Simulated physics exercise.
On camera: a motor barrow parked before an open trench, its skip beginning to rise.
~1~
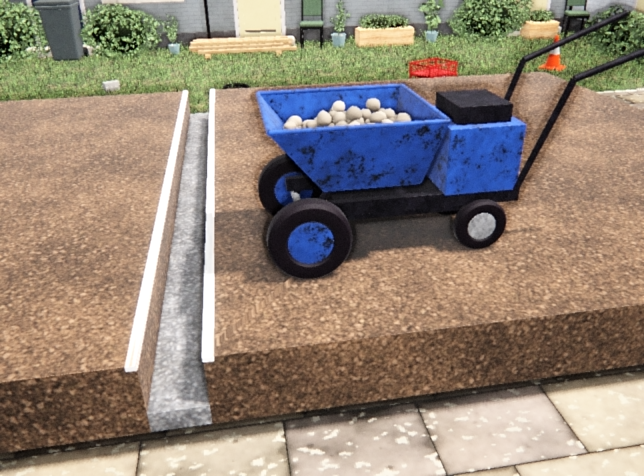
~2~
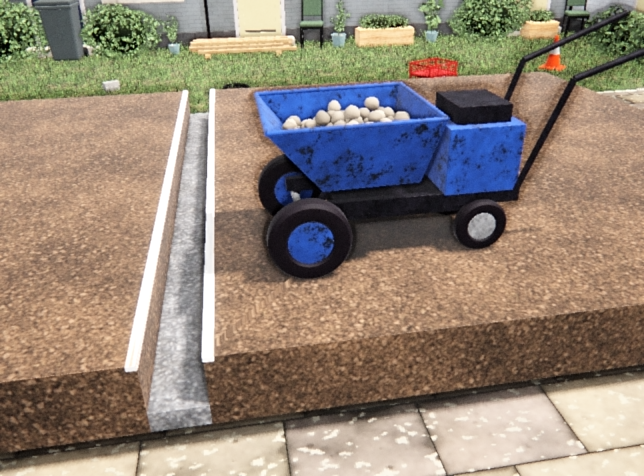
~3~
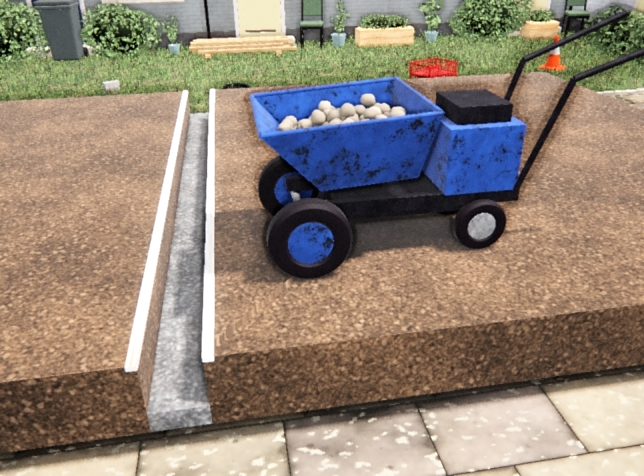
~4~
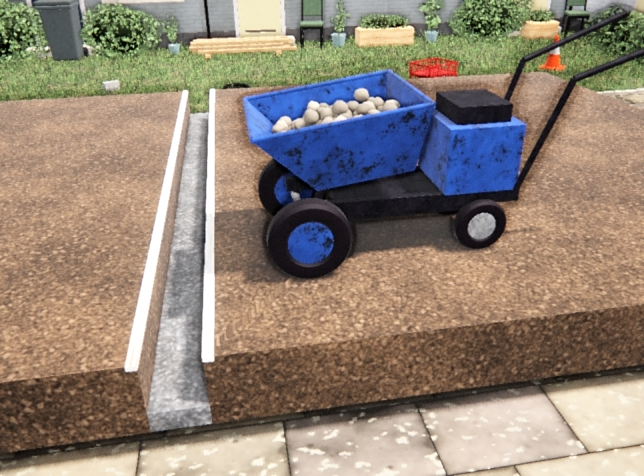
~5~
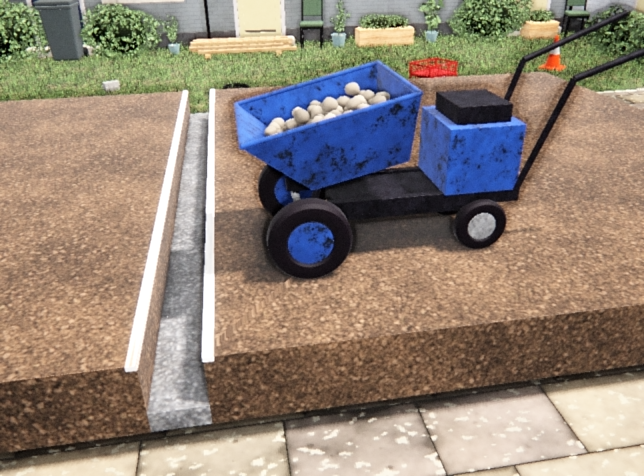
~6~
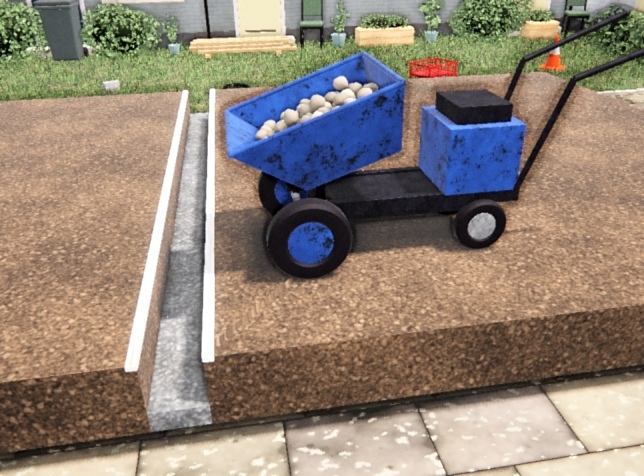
A blue, black-smudged motor barrow with a skip full of pale, rounded pebbles stands on brown, earthy ground in a garden, seen from its side and slightly above. A narrow, white-edged trench lies to its left, with paving in front and grass, shrubs, a red crate and an orange cone behind. The skip starts level, then steadily tilts leftward, its rear rising, while the wheels and camera stay still.
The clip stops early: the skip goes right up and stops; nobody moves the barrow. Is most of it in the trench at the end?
Between the edges lies more than half of the load.
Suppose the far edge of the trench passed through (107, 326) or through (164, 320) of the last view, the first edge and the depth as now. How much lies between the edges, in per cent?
Near 100 % and 40 %.
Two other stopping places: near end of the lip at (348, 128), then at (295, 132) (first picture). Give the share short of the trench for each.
In turn 40 and 0 in a hundred.
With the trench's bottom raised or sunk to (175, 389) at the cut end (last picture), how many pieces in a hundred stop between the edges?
It comes to 70 per cent or so.
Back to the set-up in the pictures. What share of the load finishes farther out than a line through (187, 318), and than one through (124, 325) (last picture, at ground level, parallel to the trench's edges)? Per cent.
Roughly 80 per cent, and 20 per cent.
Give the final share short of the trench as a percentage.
Close to 0 per cent.
Soon after the last picture, skip tipped steeply; all in the skip.
A little later, skip tipped right over; about two thirds in the skip; about a quarter in or heaped over the trench; a small part beyond it; a stray few falling.
Later still, skip tipped right over; a stray few in the skip; most in or heaped over the trench; about a quarter beyond it.
By the end, skip tipped right over; most in or heaped over the trench; about a quarter beyond it.
